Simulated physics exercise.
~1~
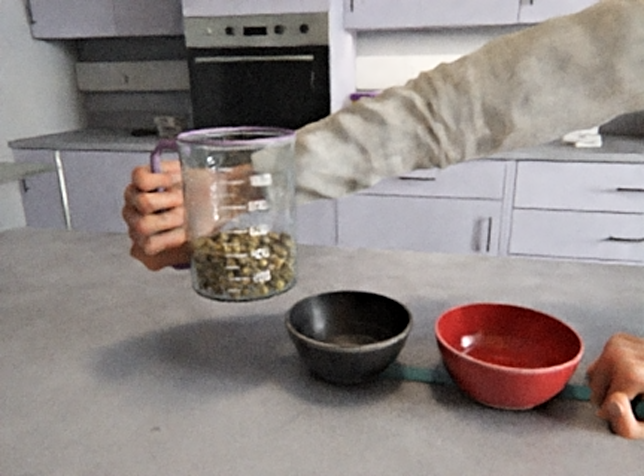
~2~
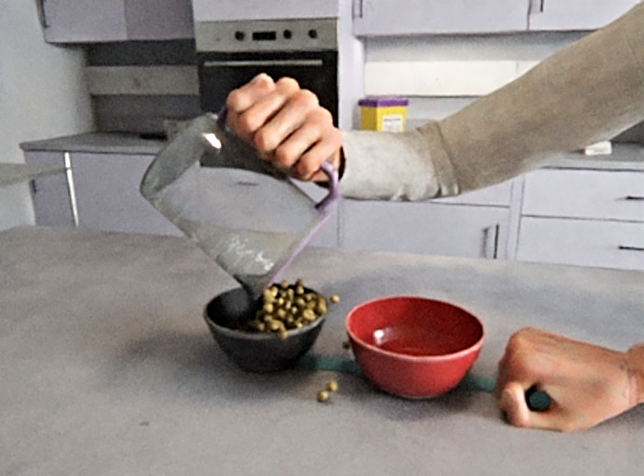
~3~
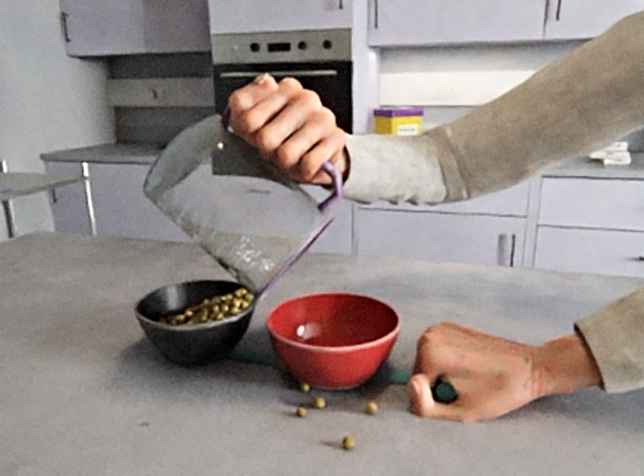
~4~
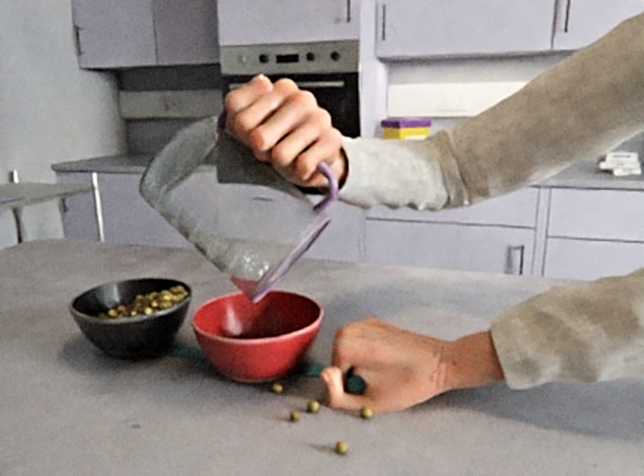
In a kitchen, one hand tipped a clear jug of greenish pieces into a black bowl while the other drew the joined black and red bowls left, leaving the black bowl filled, a few pieces on the counter and the emptied jug over the red bowl.
